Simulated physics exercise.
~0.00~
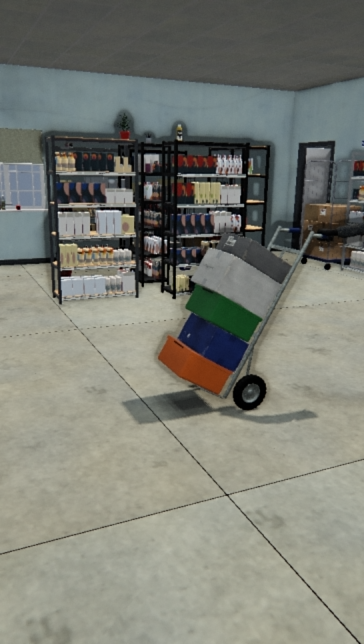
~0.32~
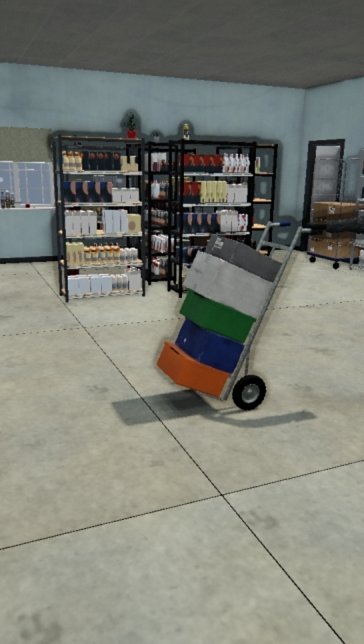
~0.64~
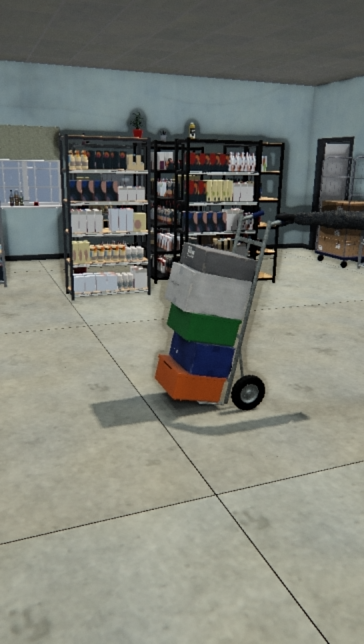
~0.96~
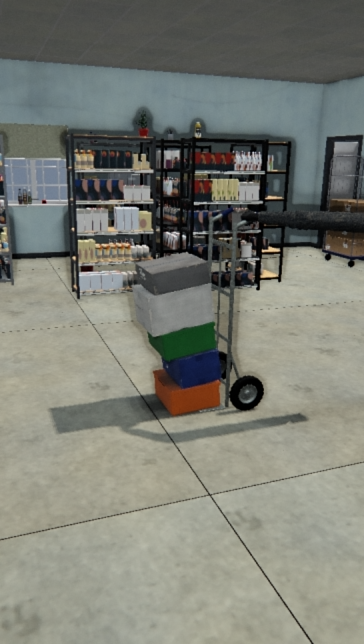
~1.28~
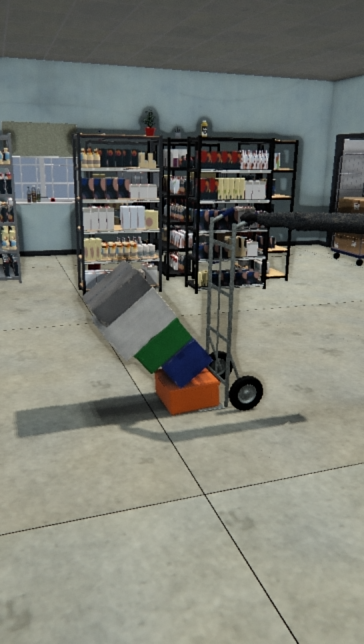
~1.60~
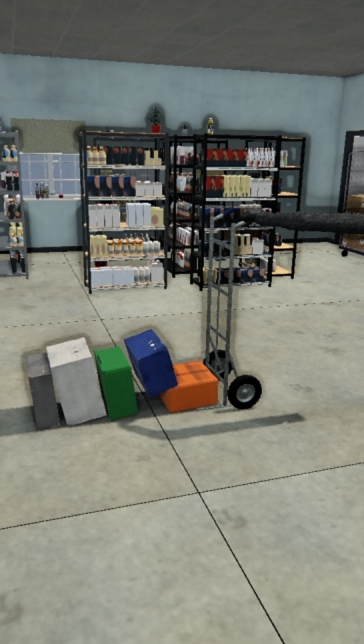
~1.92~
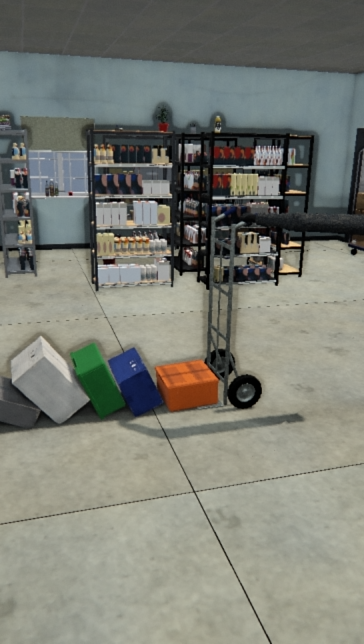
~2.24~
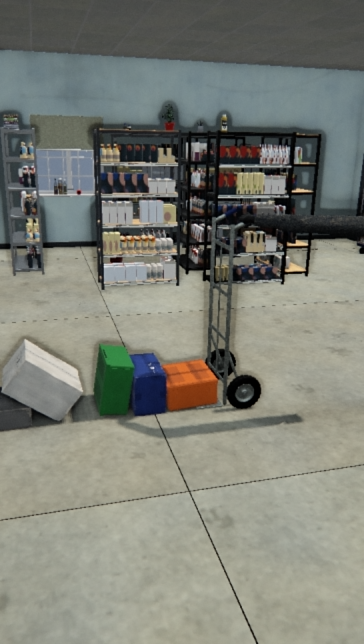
A loaded hand truck tips upright, and all but the orange tote topple left onto the floor.
